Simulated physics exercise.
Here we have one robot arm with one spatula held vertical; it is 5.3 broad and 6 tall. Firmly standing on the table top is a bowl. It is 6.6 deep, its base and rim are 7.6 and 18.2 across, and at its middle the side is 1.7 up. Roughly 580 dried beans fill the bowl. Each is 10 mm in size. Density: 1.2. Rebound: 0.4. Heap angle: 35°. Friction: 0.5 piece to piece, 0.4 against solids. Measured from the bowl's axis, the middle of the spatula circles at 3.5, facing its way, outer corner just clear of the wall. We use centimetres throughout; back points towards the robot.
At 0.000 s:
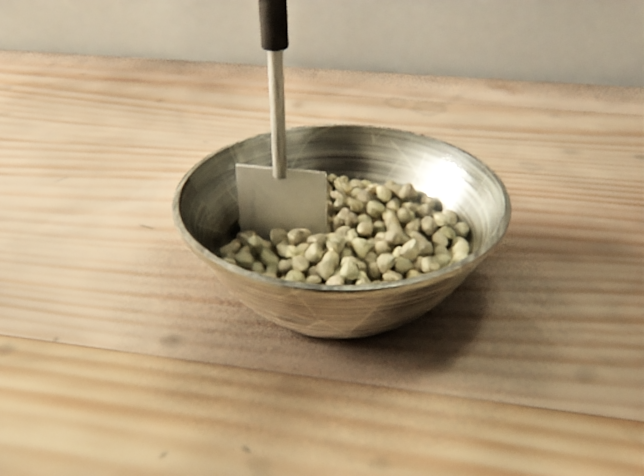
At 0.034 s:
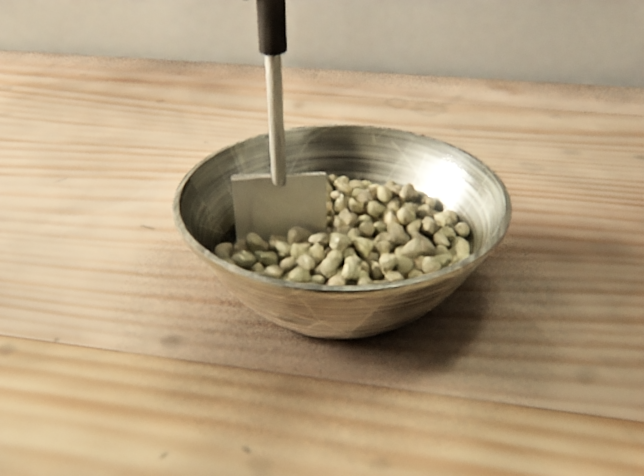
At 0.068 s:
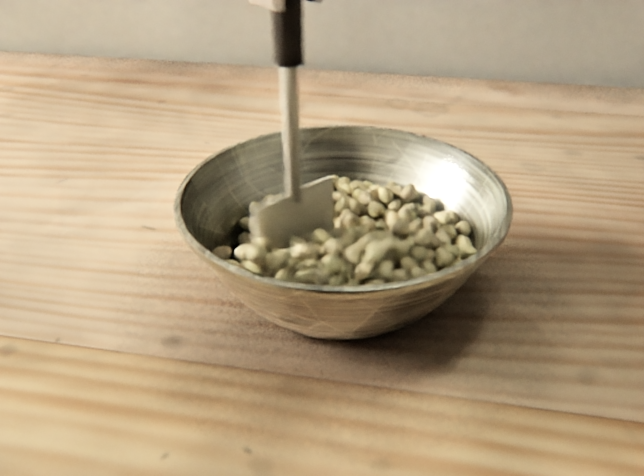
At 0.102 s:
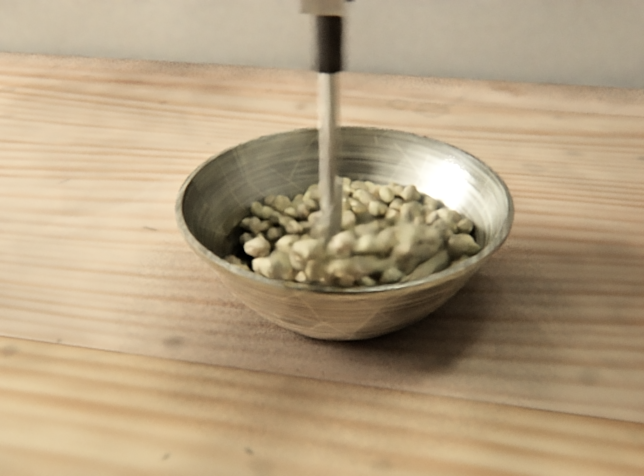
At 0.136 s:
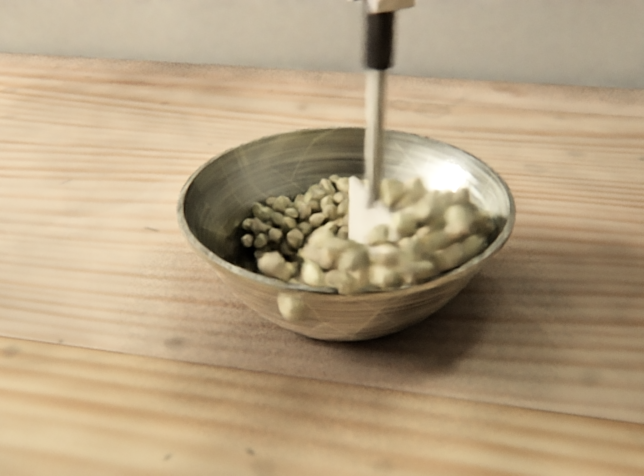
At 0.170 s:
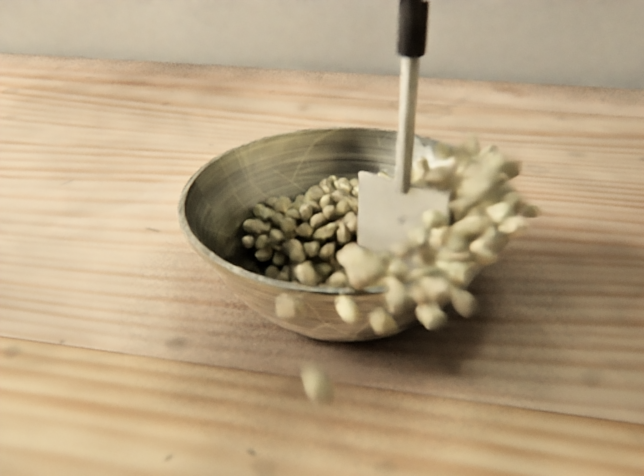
On a wooden table, a robot arm's upright flat spatula swept around inside a metal bowl of pale beans, turning as it went from left to right and flinging some beans over the rim.
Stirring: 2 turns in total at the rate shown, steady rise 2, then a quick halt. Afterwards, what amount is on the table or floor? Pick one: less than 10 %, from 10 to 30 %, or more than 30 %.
More than 30 %.
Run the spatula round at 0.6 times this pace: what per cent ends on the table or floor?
I'd say about 20 %.
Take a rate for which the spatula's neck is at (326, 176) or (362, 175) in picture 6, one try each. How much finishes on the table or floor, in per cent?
It comes to roughly 15 per cent and then 25 per cent.
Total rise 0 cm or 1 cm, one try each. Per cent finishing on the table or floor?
I'd say some 55 per cent, and some 45 per cent.
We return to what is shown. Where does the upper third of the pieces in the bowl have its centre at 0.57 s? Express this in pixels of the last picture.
Centre estimate: (369, 263).
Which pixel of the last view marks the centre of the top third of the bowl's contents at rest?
Estimated centre: (352, 259).
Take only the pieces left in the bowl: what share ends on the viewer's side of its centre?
About 55 %.
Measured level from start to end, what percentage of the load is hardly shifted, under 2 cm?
That comes to some 10 per cent.
After 0.37 s, 17° round, highest piece 13 above the table; 385 in the bowl, 98 on the table or floor, 96 in flight or on the tool.
After 0.57 s, 231° round, highest piece 9 above the table; 350 in the bowl, 223 on the table or floor, 6 in flight or on the tool.
After 0.87 s, 0° round, highest piece 6 above the table; 348 in the bowl, 231 on the table or floor.
After 1.57 s, 0° round, highest piece 6 above the table; 348 in the bowl, 231 on the table or floor.
At rest, 348 in the bowl, 231 on the table or floor. That is 40 % on the table or floor.
